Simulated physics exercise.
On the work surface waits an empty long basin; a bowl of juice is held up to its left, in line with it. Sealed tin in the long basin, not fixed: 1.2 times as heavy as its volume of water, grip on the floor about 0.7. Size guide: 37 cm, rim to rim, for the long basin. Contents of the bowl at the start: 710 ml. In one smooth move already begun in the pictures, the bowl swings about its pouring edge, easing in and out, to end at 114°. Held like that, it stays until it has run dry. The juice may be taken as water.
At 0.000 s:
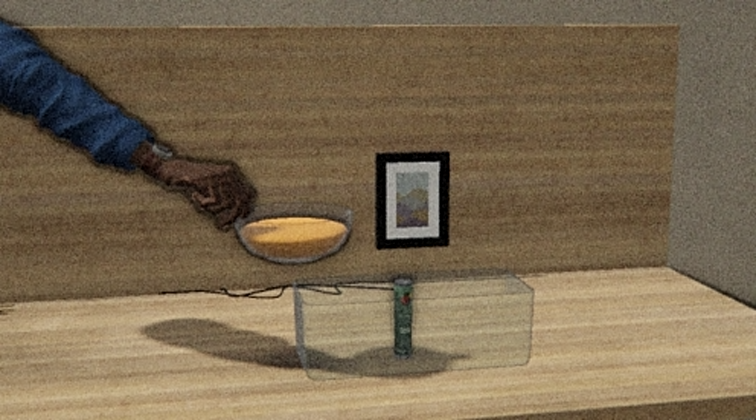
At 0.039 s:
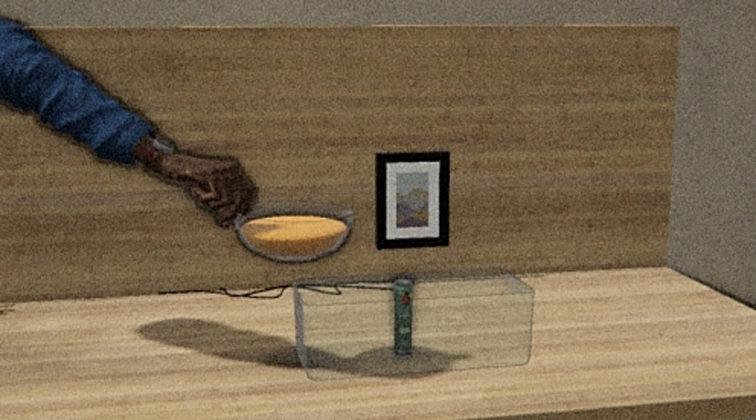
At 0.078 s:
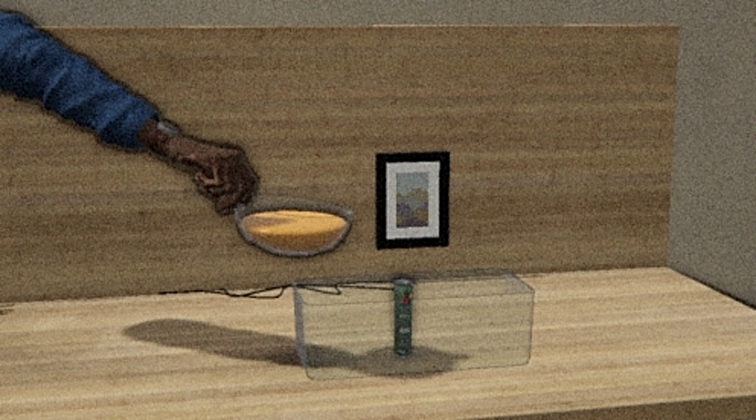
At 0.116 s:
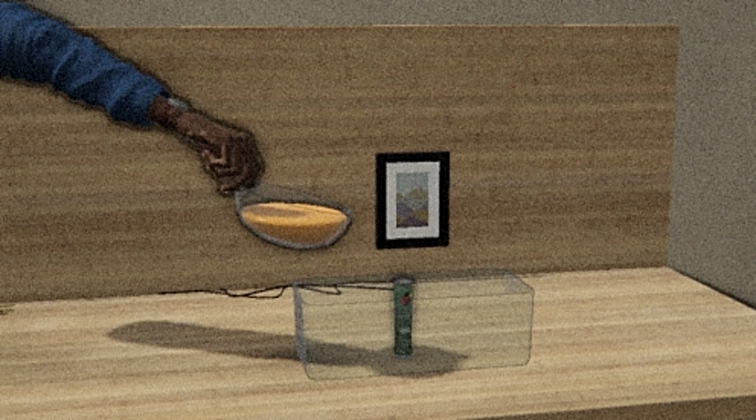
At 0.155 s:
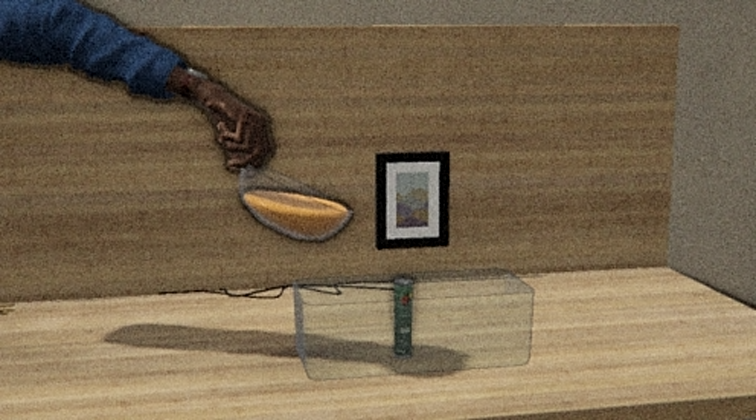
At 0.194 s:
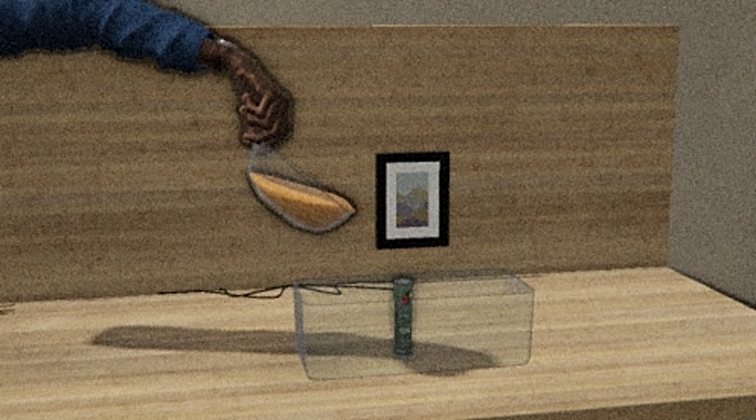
On a wooden work surface, a blue-sleeved hand steadily tilting a glass bowl of orange liquid rightward beside an empty clear basin.
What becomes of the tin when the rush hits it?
It holds.
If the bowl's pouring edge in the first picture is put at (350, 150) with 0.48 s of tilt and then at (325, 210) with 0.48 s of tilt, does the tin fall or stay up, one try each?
Try 1: Tipped over; try 2: Tipped over.
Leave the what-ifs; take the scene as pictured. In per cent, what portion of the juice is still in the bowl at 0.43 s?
Some 16 % of it is still there.
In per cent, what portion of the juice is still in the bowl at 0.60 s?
Near 0 in a hundred.
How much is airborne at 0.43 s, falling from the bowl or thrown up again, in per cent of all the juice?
Some 78 % is the figure.
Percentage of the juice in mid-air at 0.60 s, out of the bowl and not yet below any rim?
About 4 percent.
After 0.43 s the tilt is 111° and 16 per cent is still to pour; the tin stands where it began.
After 0.60 s the tilt is 114° and 0 per cent is still to pour; the tin stands where it began.
After 0.78 s the tilt is 114° and 0 per cent is still to pour; the tin stands where it began.
After 0.98 s the tilt is 114° and 0 per cent is still to pour; the tin stands where it began.
In the end the tin stands where it began.
